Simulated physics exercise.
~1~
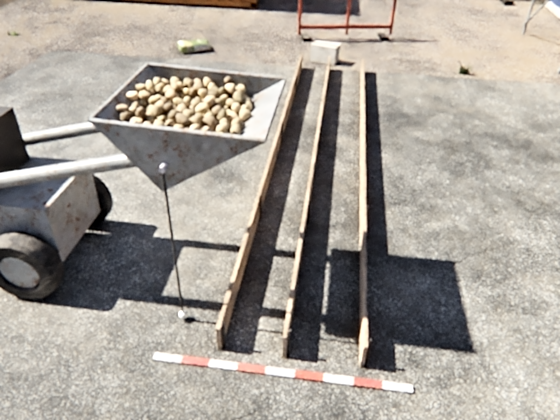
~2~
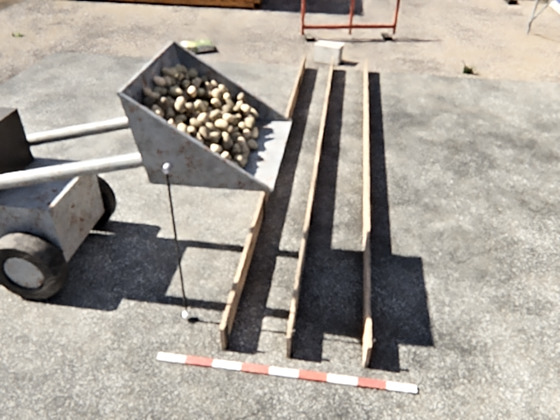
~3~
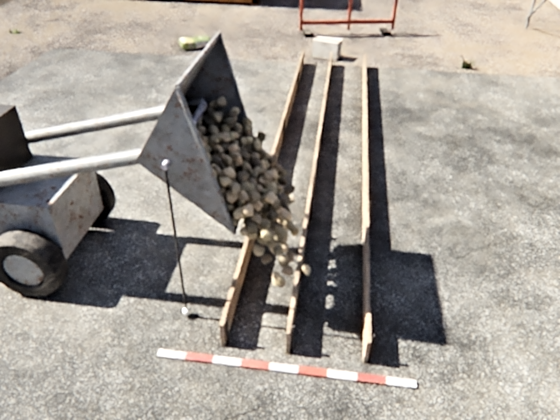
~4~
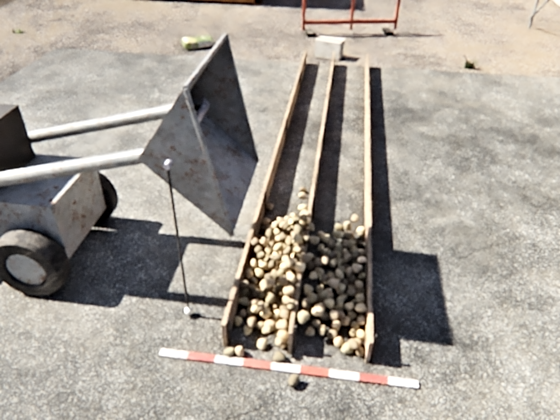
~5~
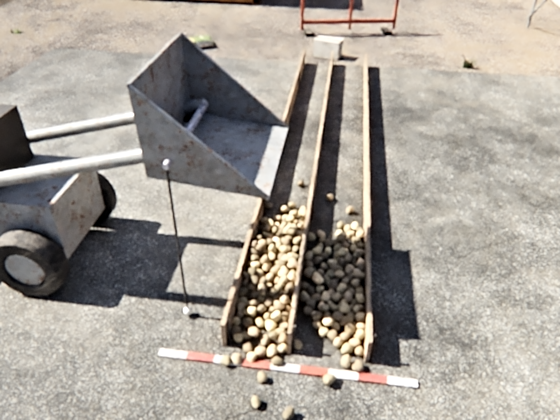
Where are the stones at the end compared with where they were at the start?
At the start the stones are heaped in the raised grey bucket on the left. At the end they lie lower and further right on the ground, mostly between the wooden boards near the red and white bar, with a few beyond it.
Grey loader bucket tipping rounded stones between wooden boards, then swinging partway back, empty, as a few stones lie past the striped bar.
